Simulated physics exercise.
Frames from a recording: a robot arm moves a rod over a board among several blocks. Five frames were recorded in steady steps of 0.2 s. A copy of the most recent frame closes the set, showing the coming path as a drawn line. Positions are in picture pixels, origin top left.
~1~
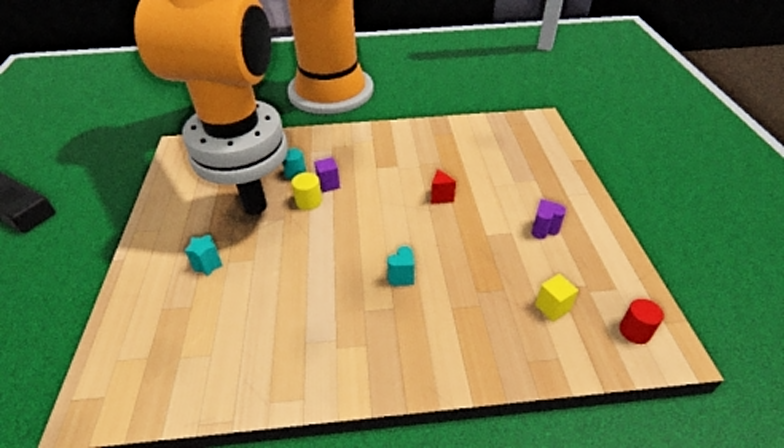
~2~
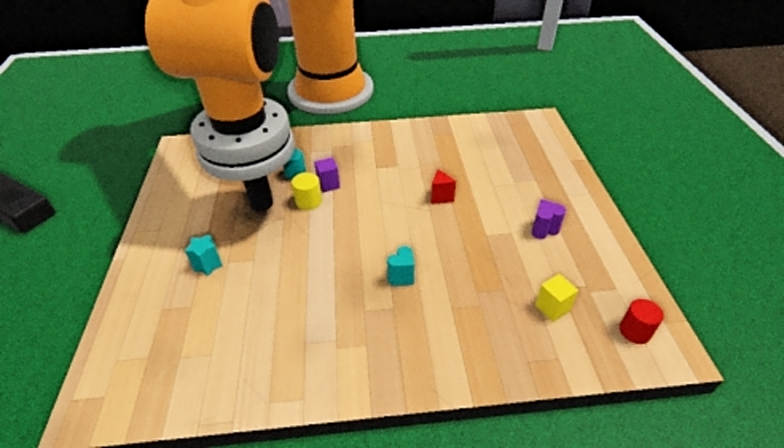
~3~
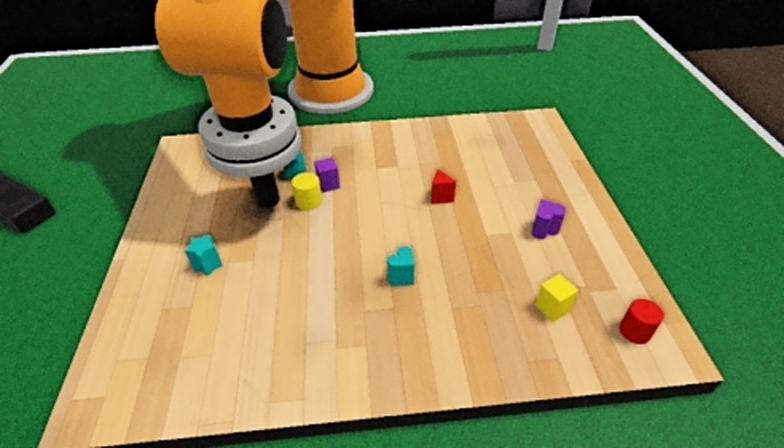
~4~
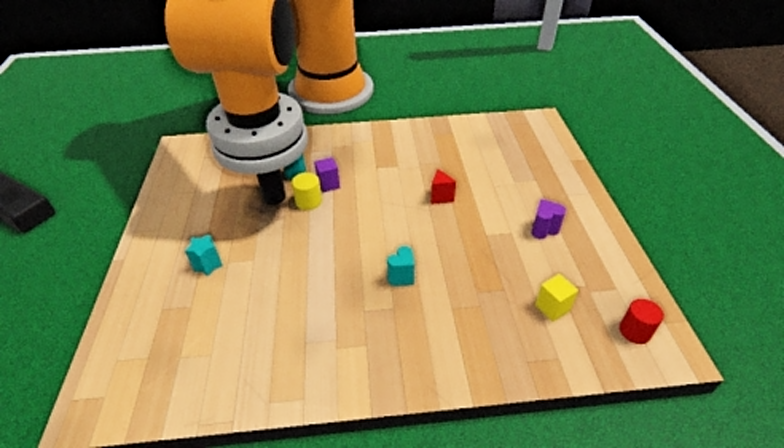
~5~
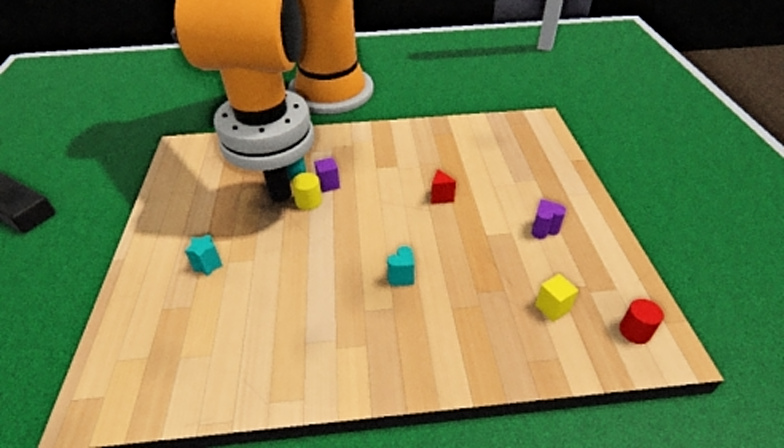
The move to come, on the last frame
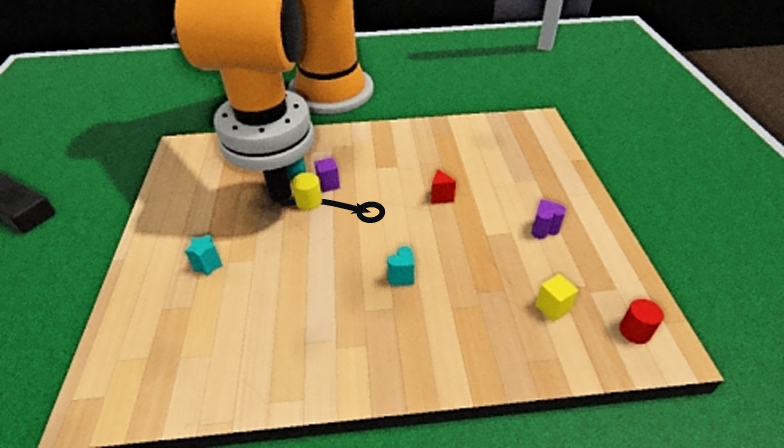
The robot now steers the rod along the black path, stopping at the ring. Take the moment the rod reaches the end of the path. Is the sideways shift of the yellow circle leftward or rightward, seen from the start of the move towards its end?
It moves over to the left.
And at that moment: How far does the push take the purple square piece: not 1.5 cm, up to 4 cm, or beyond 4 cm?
Travel: Within 1.5 cm.
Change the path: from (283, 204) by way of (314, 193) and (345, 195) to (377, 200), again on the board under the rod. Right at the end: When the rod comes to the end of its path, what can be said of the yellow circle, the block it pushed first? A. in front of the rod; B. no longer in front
Answer: B.
The line goes from (283, 204) via (313, 201) and (342, 206), ending at (371, 212).
On the path given first. One third of the way, rod (313, 193); yellow circle (336, 179); purple square piece (330, 162), turned 30° anticlockwise.
Two thirds of the way, rod (342, 197); yellow circle (364, 179); purple square piece (330, 162), turned 30° anticlockwise.
At the end, rod (370, 204); turquoise hexagon unmoved; yellow circle (384, 177); purple square piece (330, 162), turned 30° anticlockwise.
